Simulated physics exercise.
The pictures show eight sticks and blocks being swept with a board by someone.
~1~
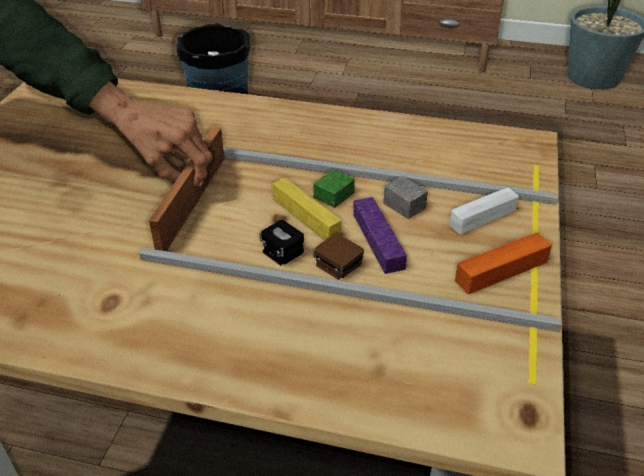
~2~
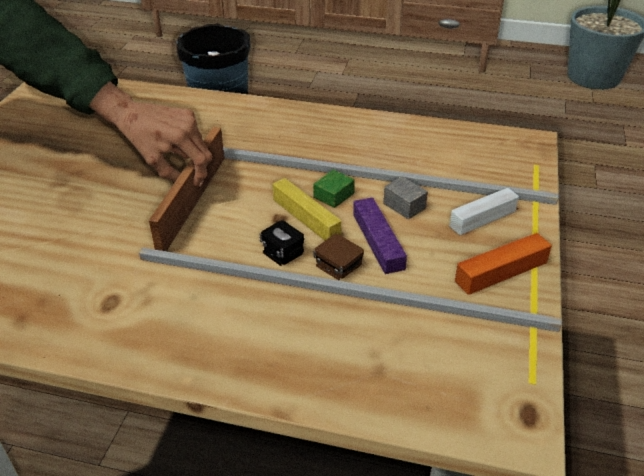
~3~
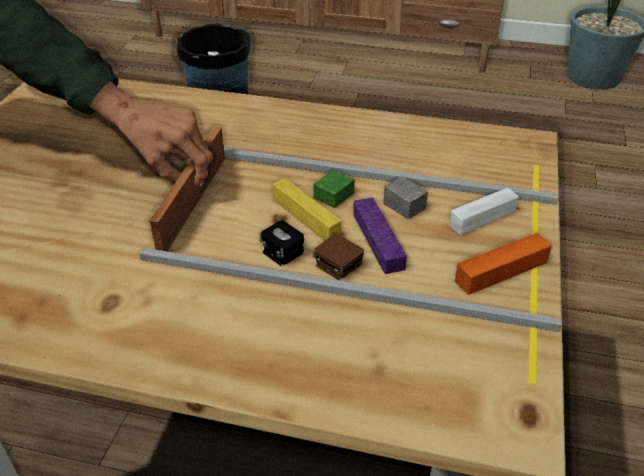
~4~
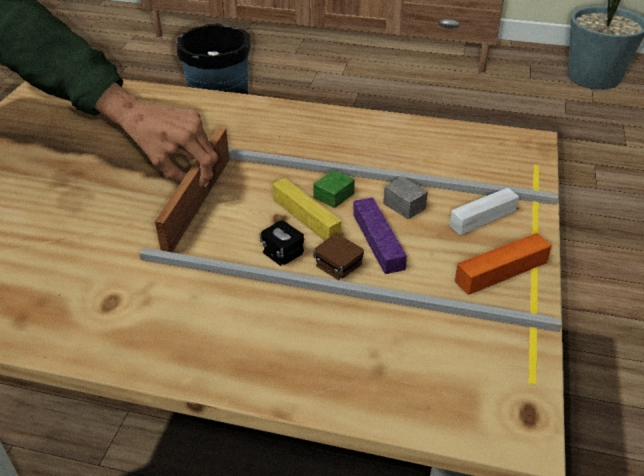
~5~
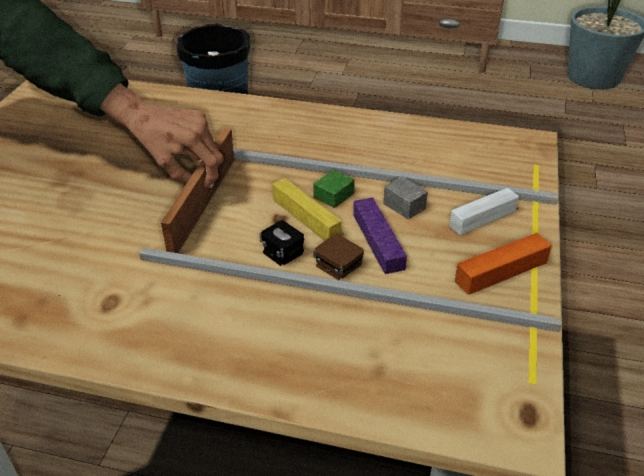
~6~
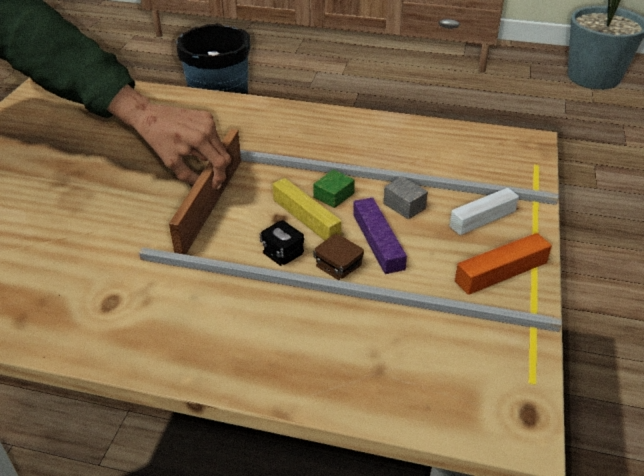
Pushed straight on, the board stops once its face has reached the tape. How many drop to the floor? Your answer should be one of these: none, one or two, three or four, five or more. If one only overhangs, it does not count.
The count is five or more.
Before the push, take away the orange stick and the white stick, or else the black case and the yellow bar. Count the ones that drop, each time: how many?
4 in the first case and 4 in the second.
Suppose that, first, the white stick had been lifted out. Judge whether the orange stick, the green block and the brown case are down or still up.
So the orange stick goes down, the green block keeps its place and the brown case goes down.
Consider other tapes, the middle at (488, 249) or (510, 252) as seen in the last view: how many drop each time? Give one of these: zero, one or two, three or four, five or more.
Just one or two; one or two.
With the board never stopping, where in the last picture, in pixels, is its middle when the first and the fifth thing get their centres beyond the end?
It sits near (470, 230), and then near (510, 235).
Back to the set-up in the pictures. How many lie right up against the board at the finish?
2 of them.
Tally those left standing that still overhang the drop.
I'd say 2 of them.
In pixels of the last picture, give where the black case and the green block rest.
The black case settles near (555, 280); as for the green block, near (552, 207).
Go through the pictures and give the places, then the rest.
The first frame shows orange stick (503, 263); white stick (484, 211); grey block (405, 197); board (191, 186); tape (535, 256).
The second frame shows white stick (484, 211); green block (334, 188).
The third frame shows grey block (405, 197); brown case (339, 258).
The fourth frame shows orange stick (503, 263); purple bar (379, 234).
The fifth frame shows white stick (484, 211); black case (283, 244).
The sixth frame shows orange stick (503, 263); white stick (484, 211); grey block (405, 197); board (209, 189); tape (535, 256).
Early on, none off yet; orange stick at rest near (503, 263); white stick at rest near (484, 211); grey block at rest near (405, 197).
Finally, the number that fall off is five or more; lost, yellow bar, brown case, purple bar, grey block, white stick and orange stick.
